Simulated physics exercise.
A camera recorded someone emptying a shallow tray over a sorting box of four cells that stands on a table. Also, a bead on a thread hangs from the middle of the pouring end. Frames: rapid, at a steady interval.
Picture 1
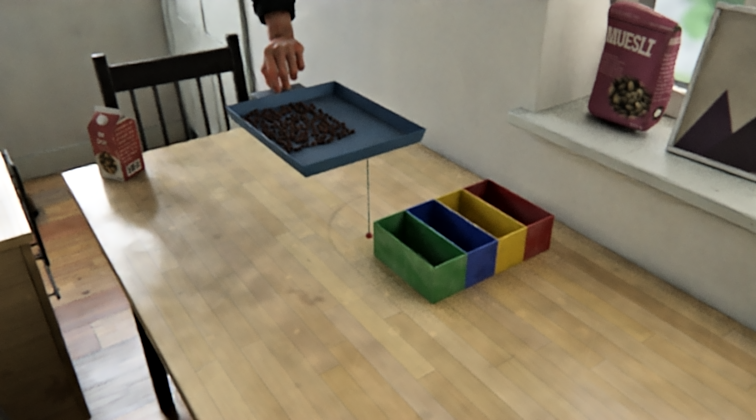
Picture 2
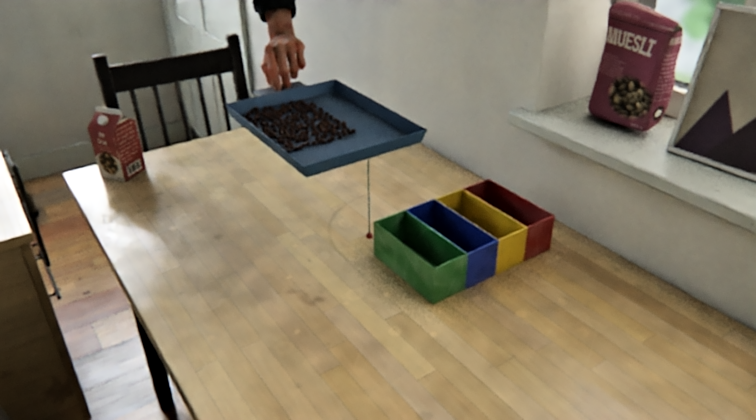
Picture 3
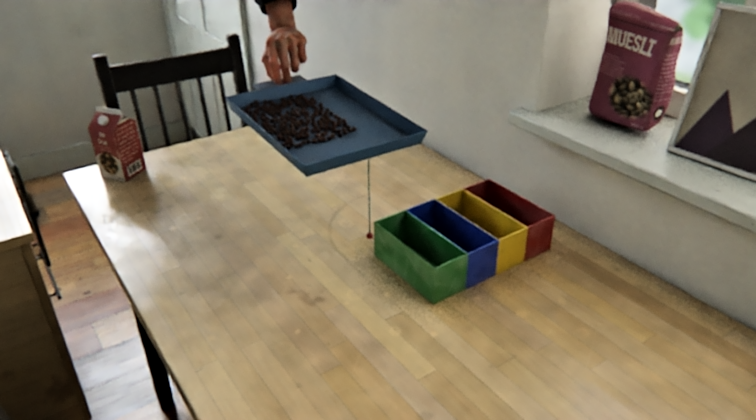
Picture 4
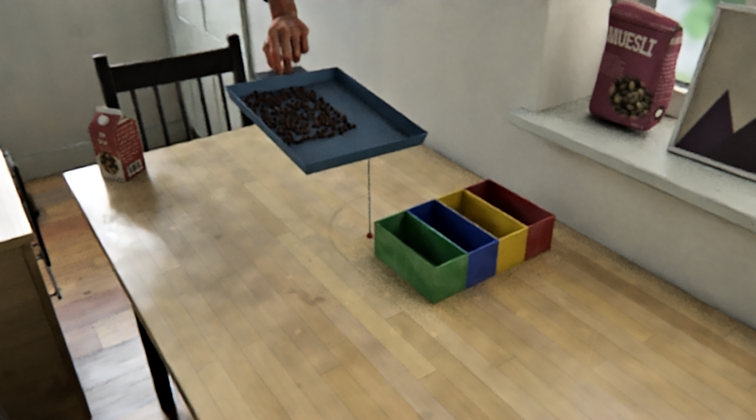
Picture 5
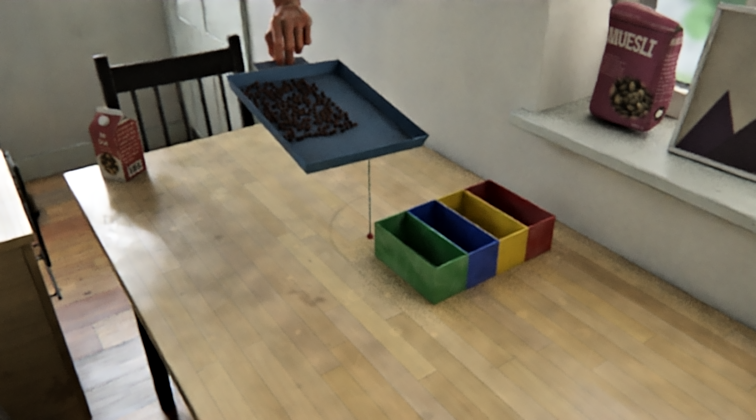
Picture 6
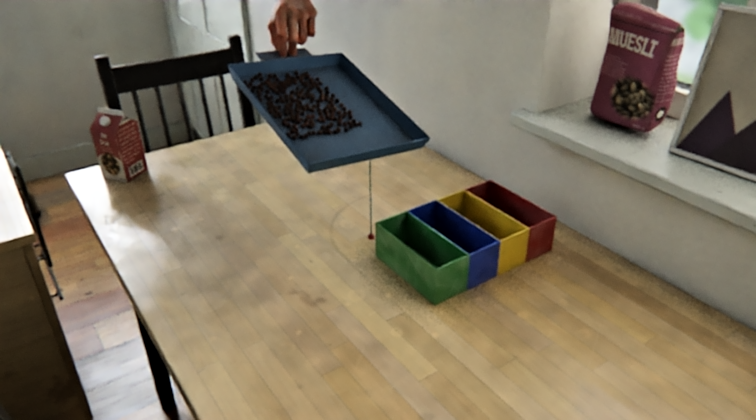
A hand held a blue tray of small dark berries almost level beside a sorting box with four colored cells, then gradually raised its back end, and some berries began shifting on the tray.
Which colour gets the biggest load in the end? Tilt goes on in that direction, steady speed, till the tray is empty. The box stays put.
The green cell gets the biggest load.
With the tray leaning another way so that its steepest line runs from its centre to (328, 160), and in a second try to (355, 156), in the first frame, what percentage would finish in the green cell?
Respectively 0 and 0 in a hundred.
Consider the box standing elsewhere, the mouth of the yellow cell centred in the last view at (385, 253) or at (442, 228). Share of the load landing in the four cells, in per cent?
Close to 80 in a hundred, then close to 100 in a hundred.
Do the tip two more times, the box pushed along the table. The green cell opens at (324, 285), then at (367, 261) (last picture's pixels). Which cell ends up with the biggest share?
Run one gives the cell in red; run two gives the yellow one.
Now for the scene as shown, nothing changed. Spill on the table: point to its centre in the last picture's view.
It centres at roughly (393, 289).
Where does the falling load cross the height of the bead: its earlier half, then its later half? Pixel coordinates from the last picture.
The leading part at (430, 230), the rest of it at (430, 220).
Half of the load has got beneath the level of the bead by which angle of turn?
Somewhere around 100 degrees.
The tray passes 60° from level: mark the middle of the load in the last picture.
(399, 151).
Soon, tray tipped steeply; most on the tray; a small part in the green cell; a stray few in the blue cell; a stray few in the yellow cell; a small part falling or outside the box.
A while on, tray tipped right over; a small part on the tray; about half in the green cell; a small part in the blue cell; a stray few in the yellow cell; about a third falling or outside the box.
Towards the end, tray tipped past a quarter turn; most in the green cell; about a quarter in the blue cell; a stray few in the yellow cell; a small part falling or outside the box.
Finally, tray tipped past a quarter turn; most in the green cell; about a quarter in the blue cell; a stray few in the yellow cell; none in the red cell; a small part outside the box.
